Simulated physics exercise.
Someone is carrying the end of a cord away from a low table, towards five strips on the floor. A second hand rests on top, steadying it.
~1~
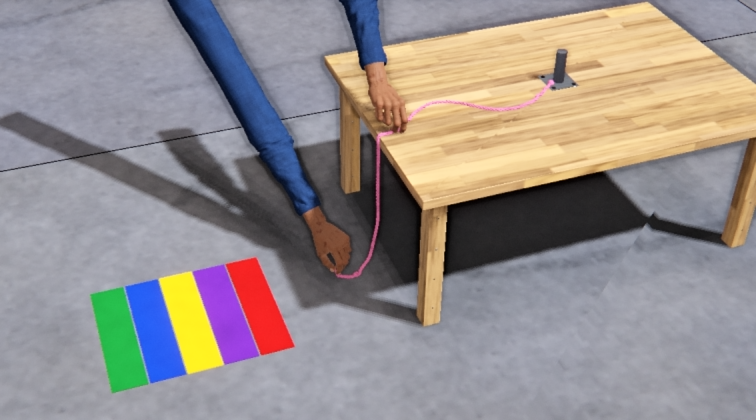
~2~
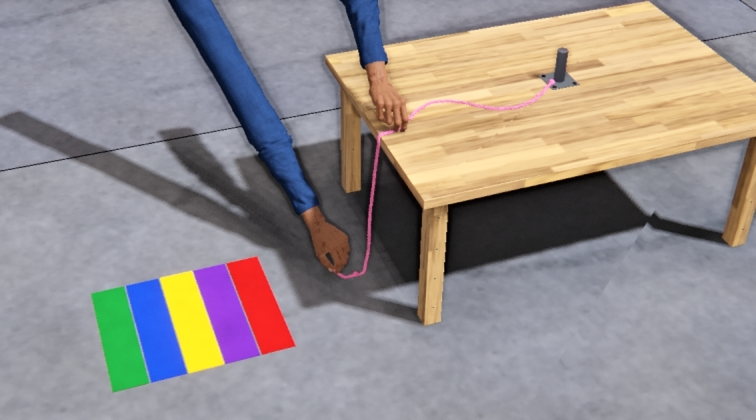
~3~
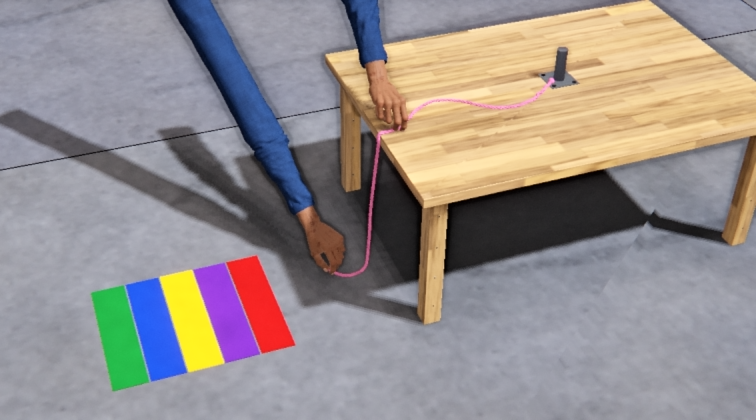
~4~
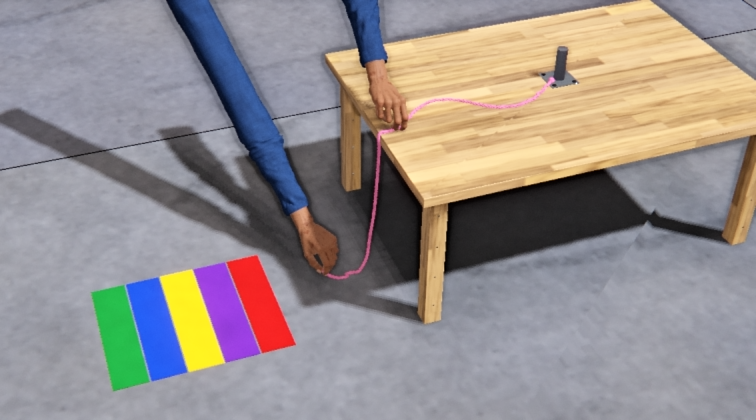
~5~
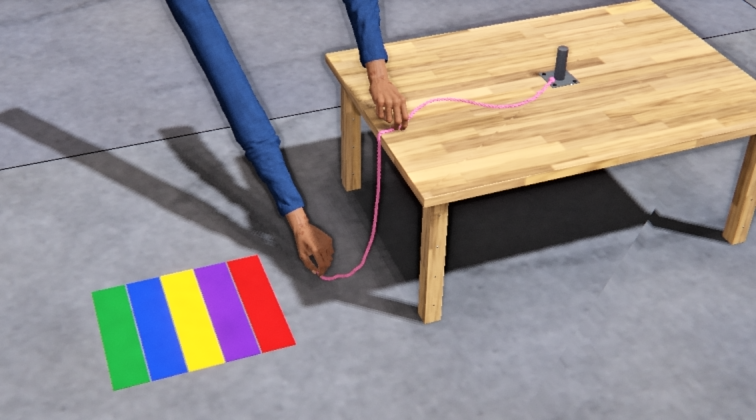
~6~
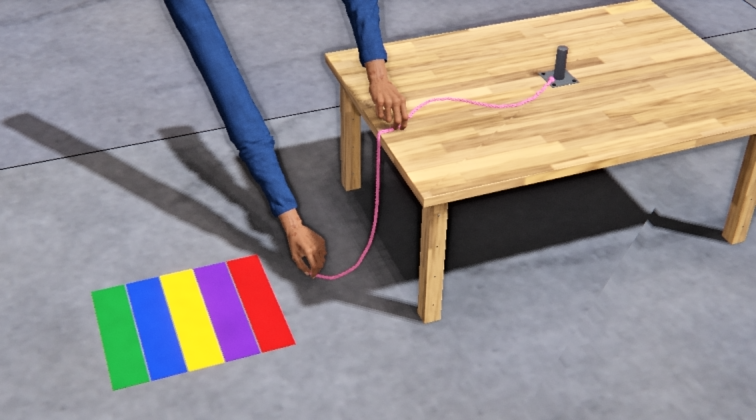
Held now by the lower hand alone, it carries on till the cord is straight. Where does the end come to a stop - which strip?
On the yellow strip.
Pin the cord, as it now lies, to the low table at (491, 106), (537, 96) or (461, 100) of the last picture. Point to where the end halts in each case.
It comes to rest around (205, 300), (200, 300) and (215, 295) respectively.
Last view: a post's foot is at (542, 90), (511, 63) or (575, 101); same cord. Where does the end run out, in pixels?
Results per try: (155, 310); (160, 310); (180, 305).
Early on, end near (240, 290); over red.
Midway, end near (208, 298); over purple.
At the end of the slack, end near (189, 302); over yellow. It halts on the yellow strip.
